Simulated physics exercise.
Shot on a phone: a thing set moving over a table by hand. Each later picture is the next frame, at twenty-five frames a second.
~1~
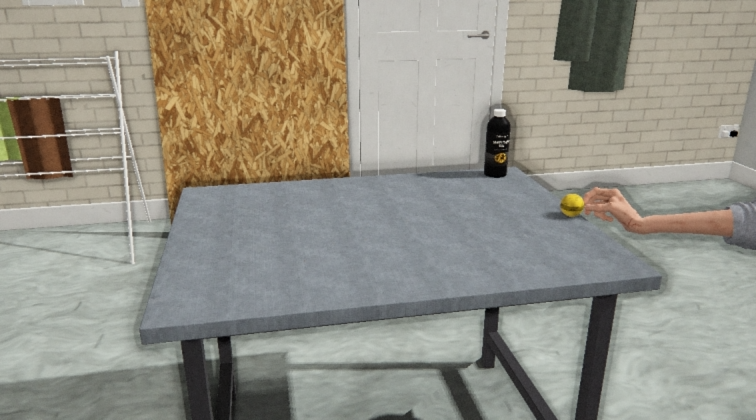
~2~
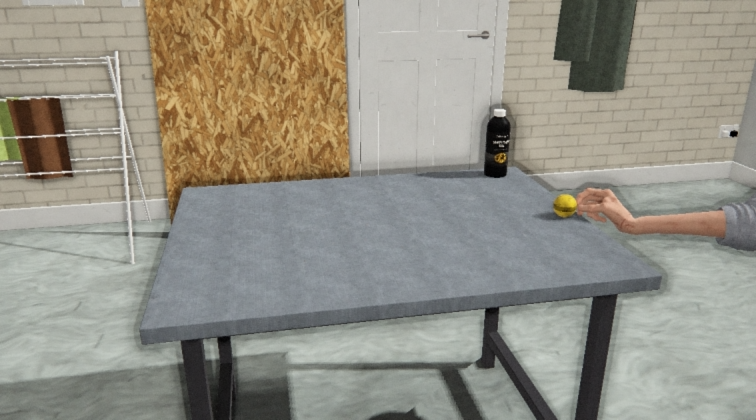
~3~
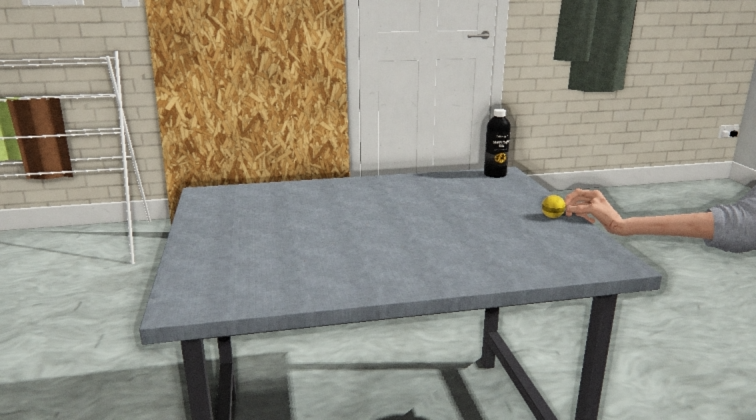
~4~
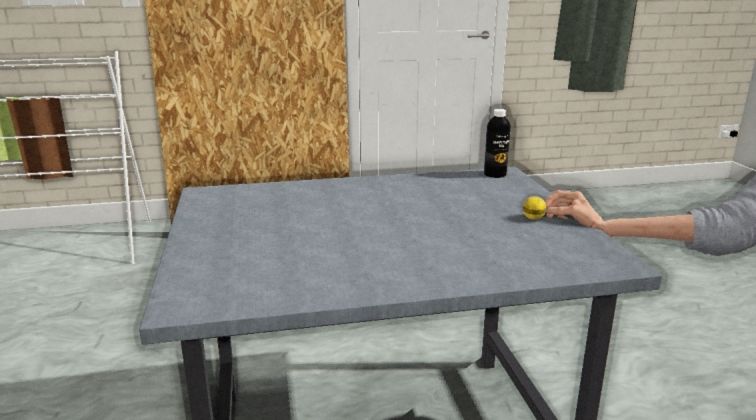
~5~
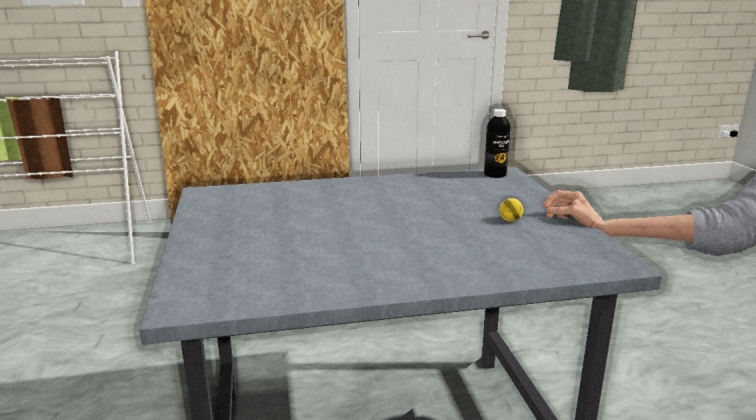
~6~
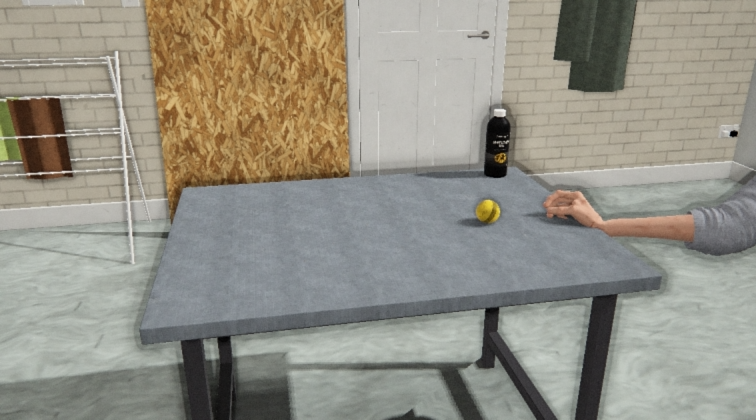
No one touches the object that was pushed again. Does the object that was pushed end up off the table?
It escapes the table.
Then, 0.40 s after the last picture, yellow ball rolled well along near (248, 230).
Then, 0.80 s after the last picture, yellow ball now off the table.
By the end, off the table, yellow ball.
